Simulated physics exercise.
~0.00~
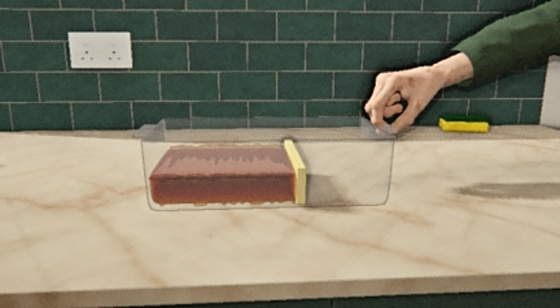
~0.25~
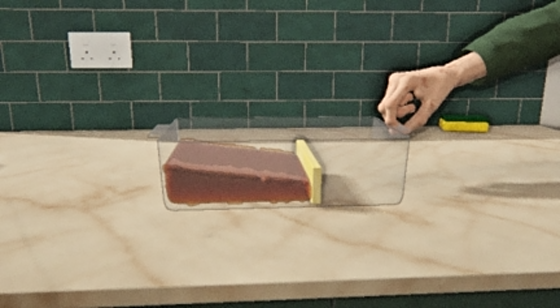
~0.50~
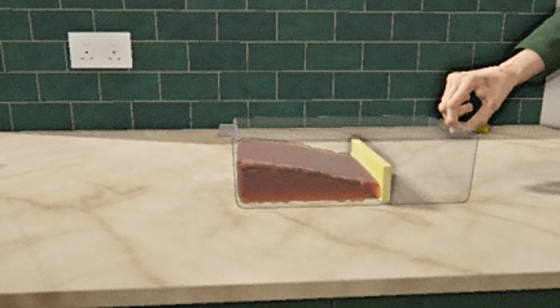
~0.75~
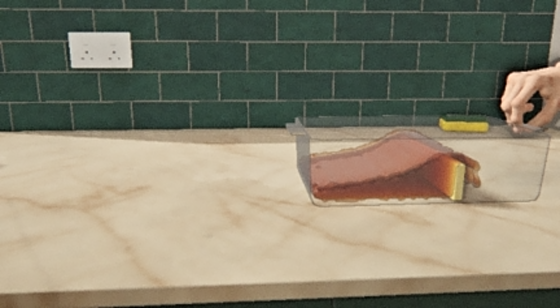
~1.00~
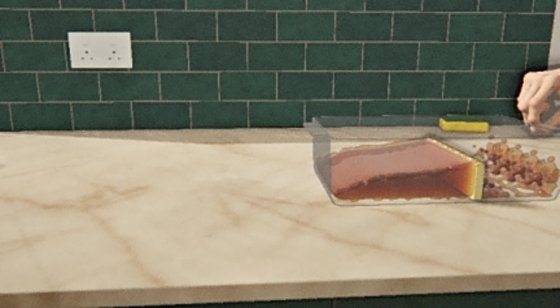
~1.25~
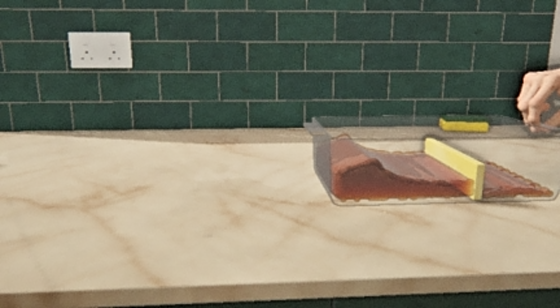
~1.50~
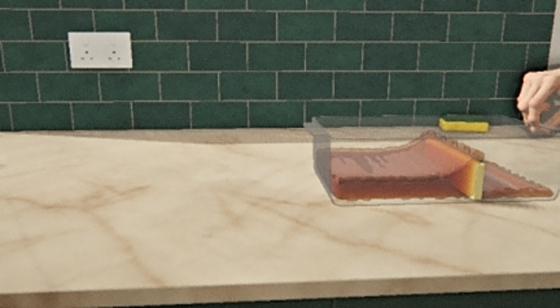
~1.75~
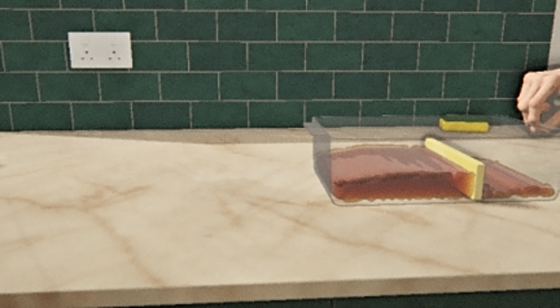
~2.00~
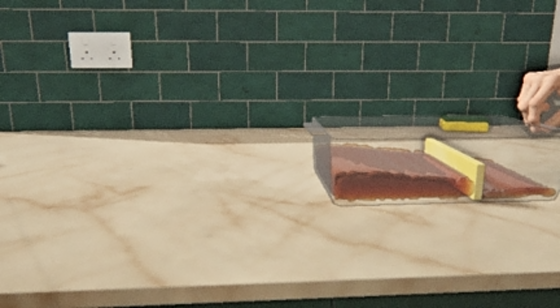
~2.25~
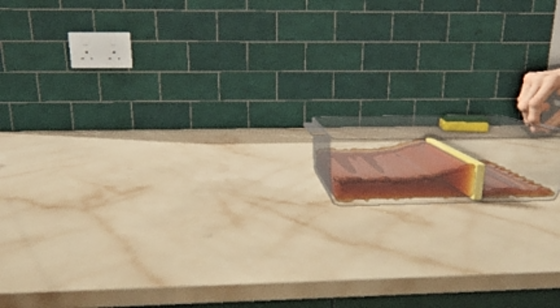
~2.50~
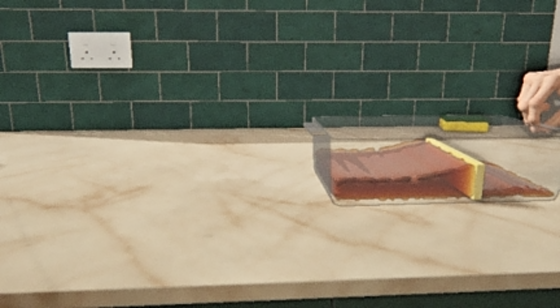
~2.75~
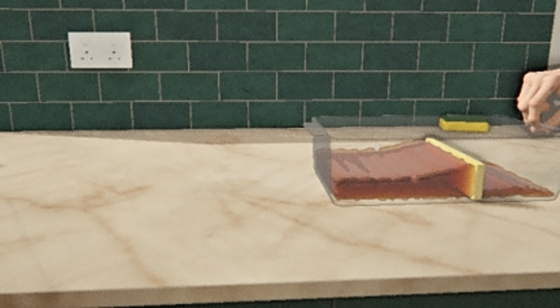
A clear oblong tub with a yellow divider, holding reddish-brown tea only on the left of it, stands on a pale, veined worktop, seen from the front against dark green tiles with a white double socket. A hand in a dark green sleeve, at the tub's right end, pulls it to the right past a small yellow object lying behind. The tea tilts up to the left, then surges against the divider and spills over into the empty right part as the tub stops. It sloshes back and forth, then calms, leaving most on the left and a shallow layer on the right.
